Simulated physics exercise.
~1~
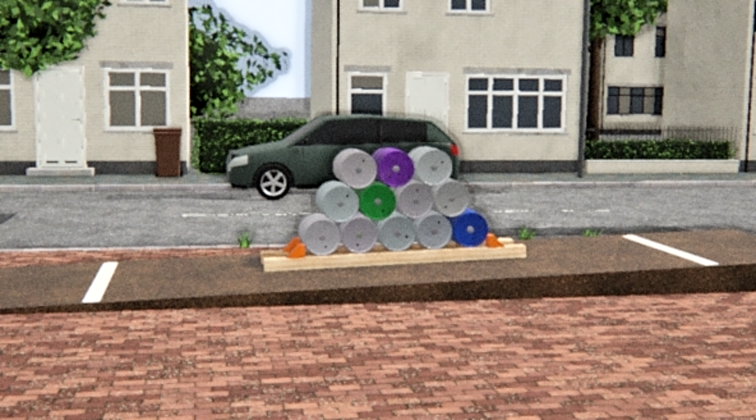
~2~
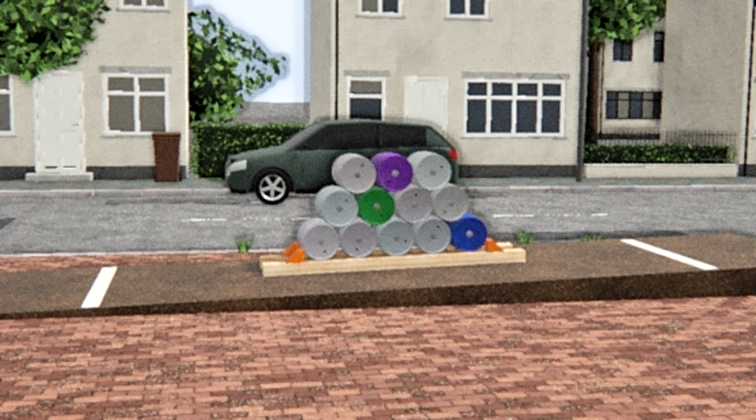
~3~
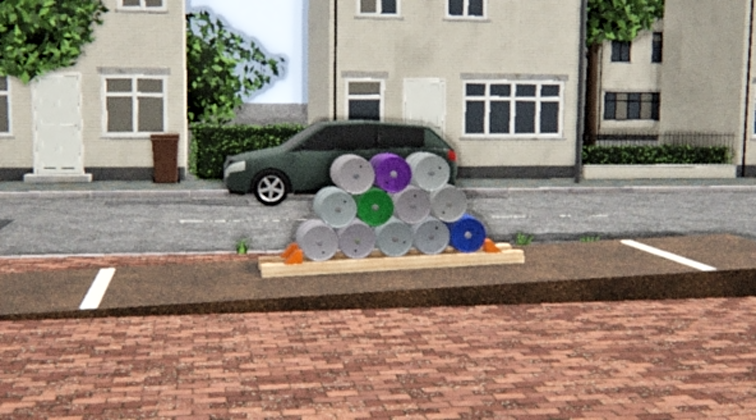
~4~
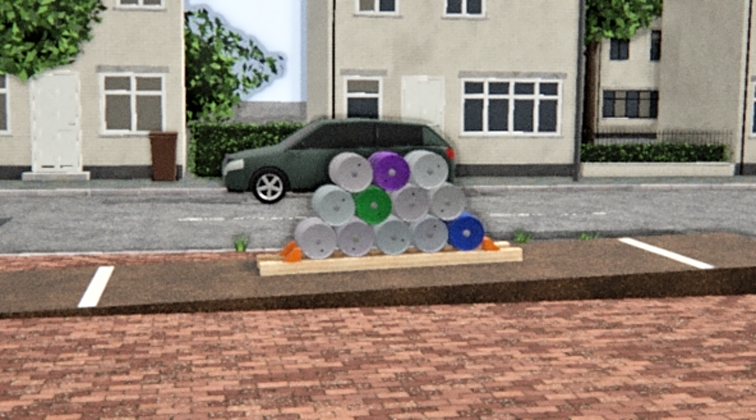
In the video, gray cylinders with one purple, one green and one blue among them sit stacked in three rows on a wooden base between two white lines, with a dark green car parked behind; nothing visibly moves.
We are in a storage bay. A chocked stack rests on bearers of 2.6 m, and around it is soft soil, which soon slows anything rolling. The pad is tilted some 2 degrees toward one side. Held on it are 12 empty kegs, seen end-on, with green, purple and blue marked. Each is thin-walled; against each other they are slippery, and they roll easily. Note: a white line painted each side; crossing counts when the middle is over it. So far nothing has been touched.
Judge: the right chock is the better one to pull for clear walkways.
The right one, I reckon.
Chock on the left freed, after 3.1 s, green is on the bearers, 80 cm from the bearers' left end, rolling left; purple is up on others, 85 cm from the bearers' left end, rolling left; blue is on the bearers, 55 cm from the bearers' right end; 0 past a line.
Chock on the left freed, at the end, green is off the bearers, 105 cm short of the left line; purple is off the bearers, 90 cm short of the left line; blue is on the bearers, 80 cm from the bearers' right end; 2 past a line.
Chock on the right freed, after 2.7 s, green is up on others, 110 cm from the bearers' left end; purple is up on others, 125 cm from the bearers' right end; blue is off the bearers, 90 cm short of the right line, rolling right; 0 past a line.
Chock on the right freed, at the end, green is up on others, 115 cm from the bearers' left end; purple is up on others, 100 cm from the bearers' right end; blue is off the bearers, 90 cm short of the right line; 0 past a line.
